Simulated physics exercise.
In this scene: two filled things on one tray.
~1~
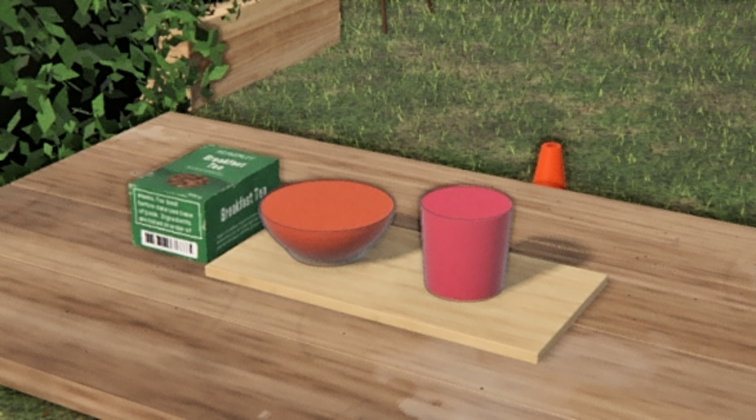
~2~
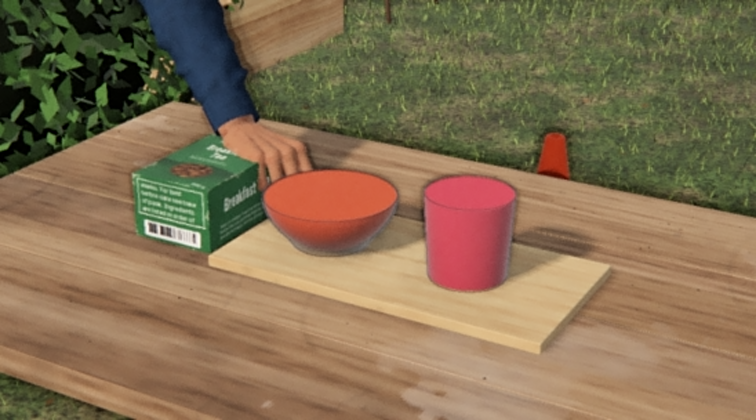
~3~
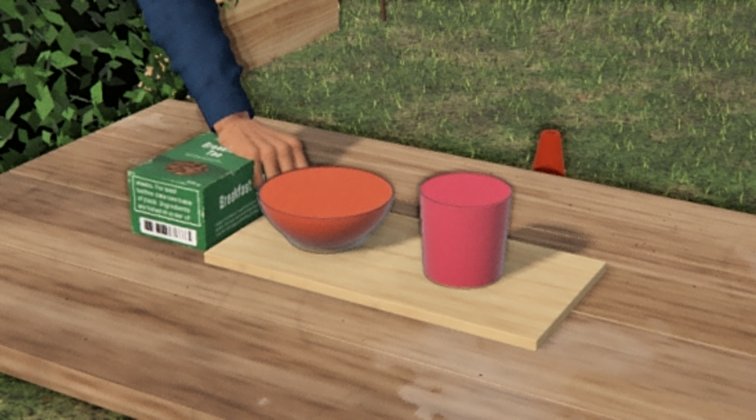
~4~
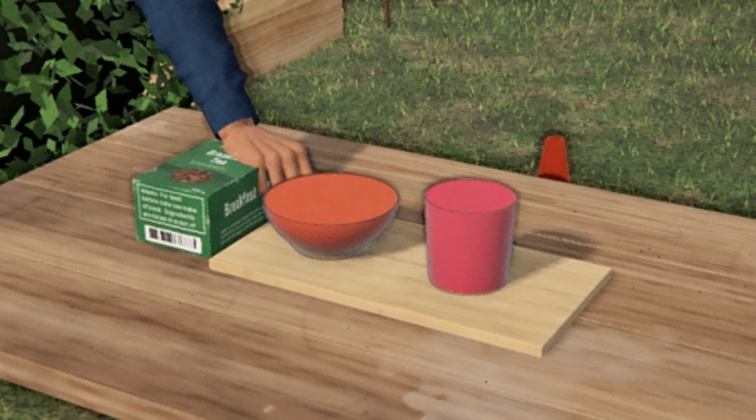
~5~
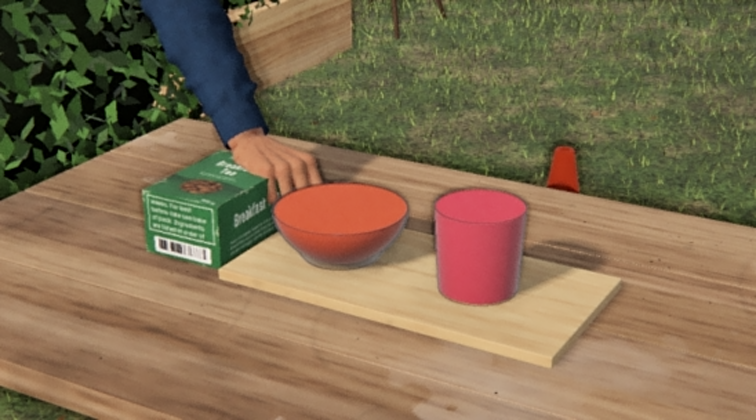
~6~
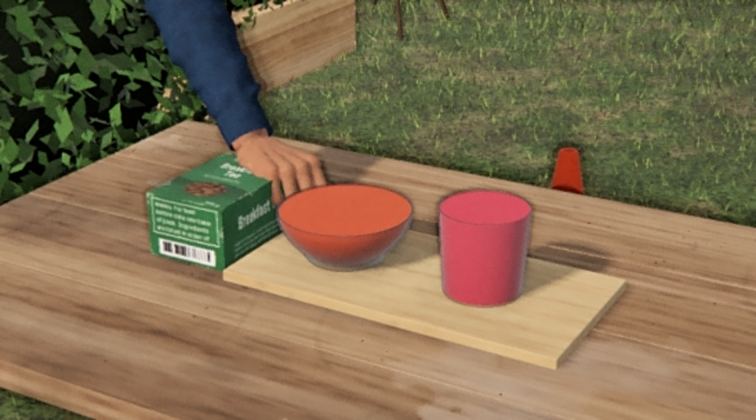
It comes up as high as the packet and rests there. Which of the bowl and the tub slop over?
On the left the bowl loses some, on the right the tub loses some.
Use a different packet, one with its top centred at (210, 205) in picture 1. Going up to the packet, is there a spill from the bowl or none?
It overflows.
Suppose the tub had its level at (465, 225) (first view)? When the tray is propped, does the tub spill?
Note: Contents retained.
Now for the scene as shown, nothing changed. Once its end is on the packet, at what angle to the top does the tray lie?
13 degrees, give or take.
A moment on, the tray slopes by about 7°; bowl, a puddle lies under it; tub, a puddle lies under it.
Further on, the tray slopes by about 14°; bowl, a puddle lies under it; tub, a puddle lies under it.
When it is over, the tray slopes by about 13°, resting on the packet; bowl, a puddle lies under it; tub, a puddle lies under it.
